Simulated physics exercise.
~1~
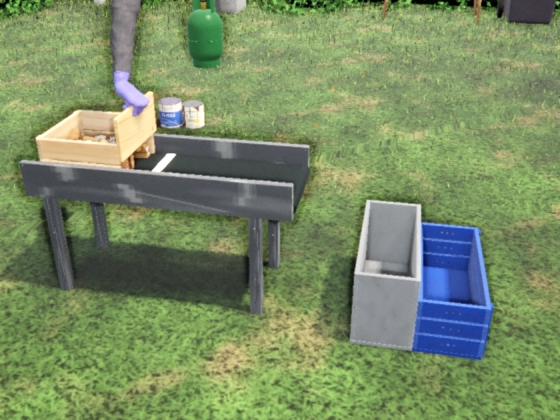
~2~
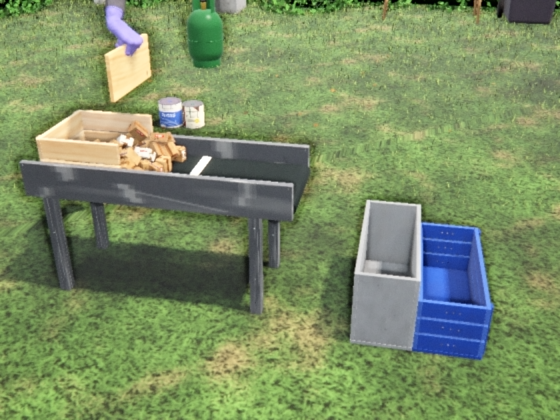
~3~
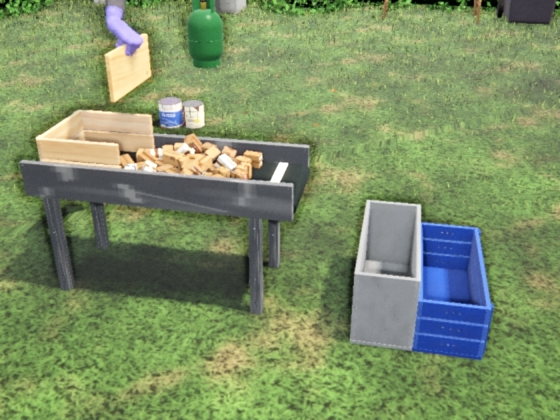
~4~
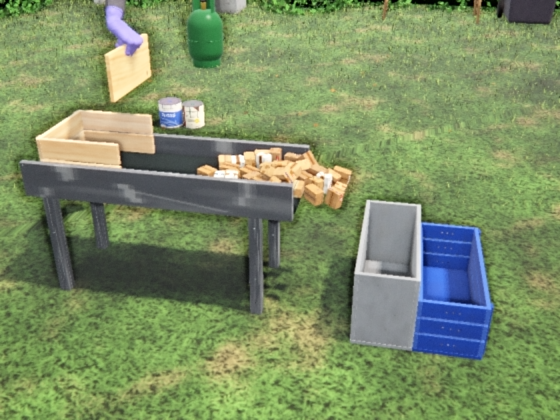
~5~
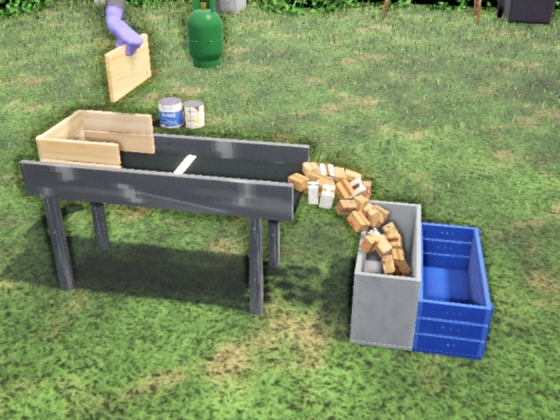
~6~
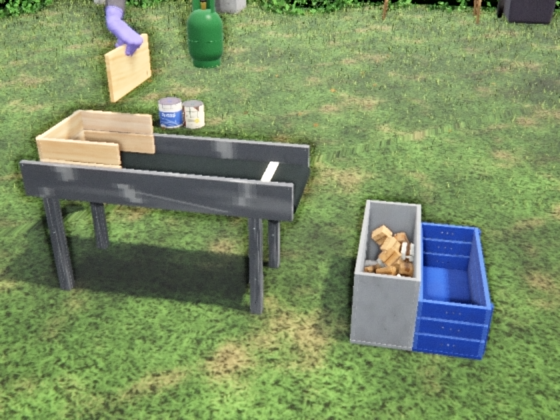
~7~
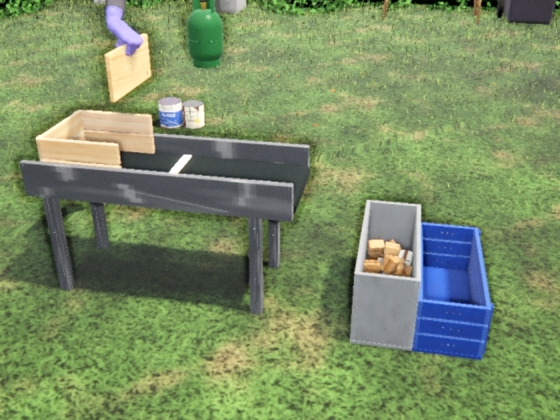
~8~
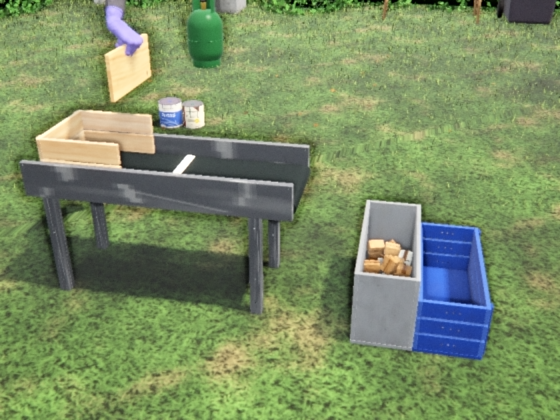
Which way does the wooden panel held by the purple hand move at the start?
The wooden panel moves up, lifted away from the open end of the pen by the purple hand.
Small wooden blocks ride the dark conveyor rightward and drop into the grey tote.
